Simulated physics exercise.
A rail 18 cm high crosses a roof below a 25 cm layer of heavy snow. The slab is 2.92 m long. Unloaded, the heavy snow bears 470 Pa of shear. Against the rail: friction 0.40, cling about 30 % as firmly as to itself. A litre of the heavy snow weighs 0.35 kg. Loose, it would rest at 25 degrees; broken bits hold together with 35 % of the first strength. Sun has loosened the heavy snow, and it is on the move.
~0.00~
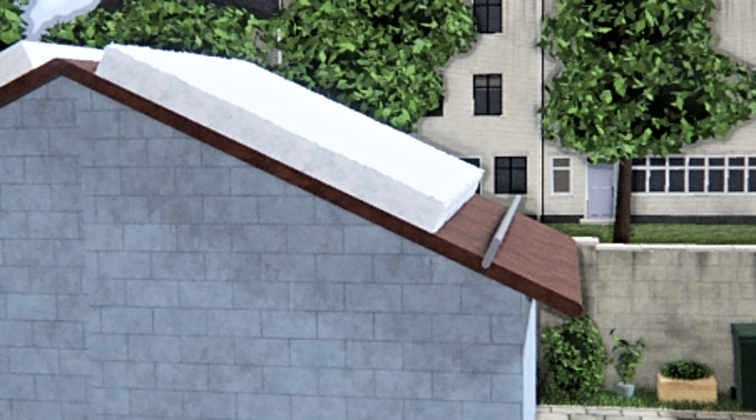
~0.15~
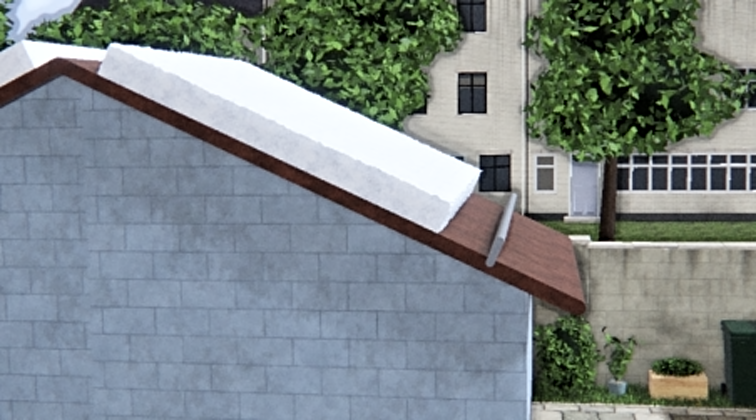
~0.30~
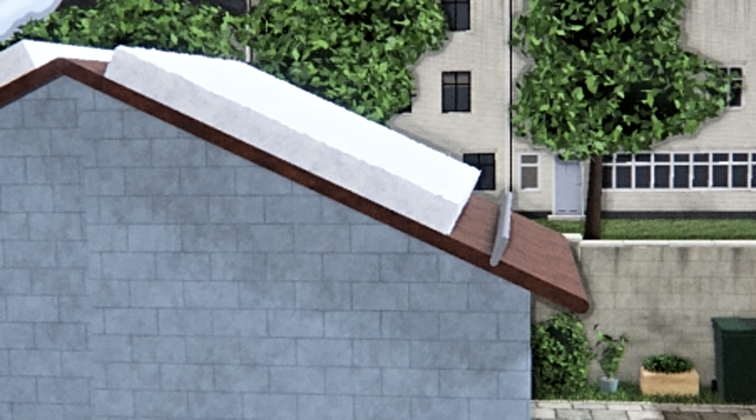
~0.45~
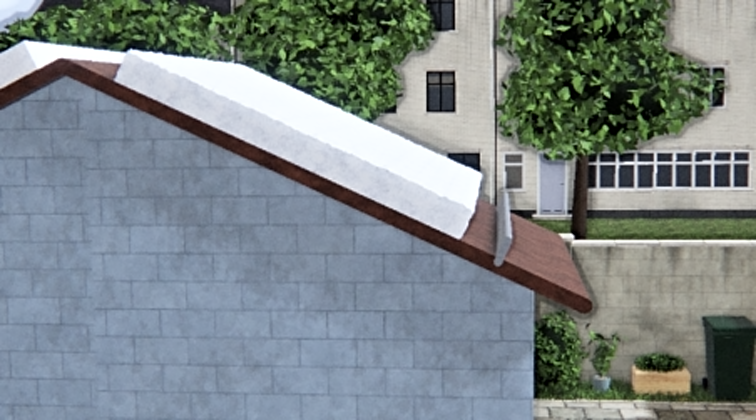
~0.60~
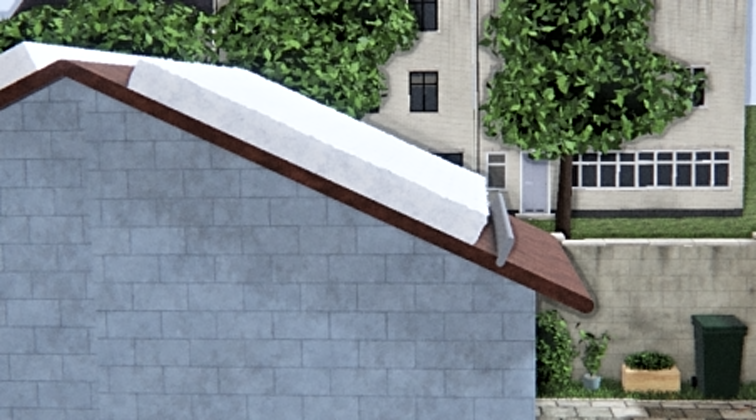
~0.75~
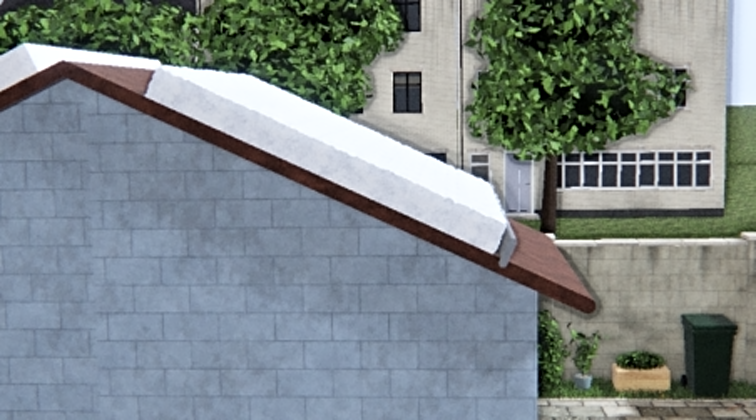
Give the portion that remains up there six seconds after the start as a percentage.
It comes to some 88 %.
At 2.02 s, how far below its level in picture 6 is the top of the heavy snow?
Roughly 0.3 m.
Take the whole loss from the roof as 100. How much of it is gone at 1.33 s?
About 0 %.
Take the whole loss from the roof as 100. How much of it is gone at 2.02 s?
About 50 %.
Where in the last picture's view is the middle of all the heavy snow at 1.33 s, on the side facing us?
Around (383, 183).
By 1.33 s, 100 % of the snow is on the roof.
By 2.02 s, 94 % of the snow is on the roof.
By 2.71 s, 89 % of the snow is on the roof.
By 3.40 s, 88 % of the snow is on the roof.
By 6.00 s, at the end, 88 % of the snow is on the roof.
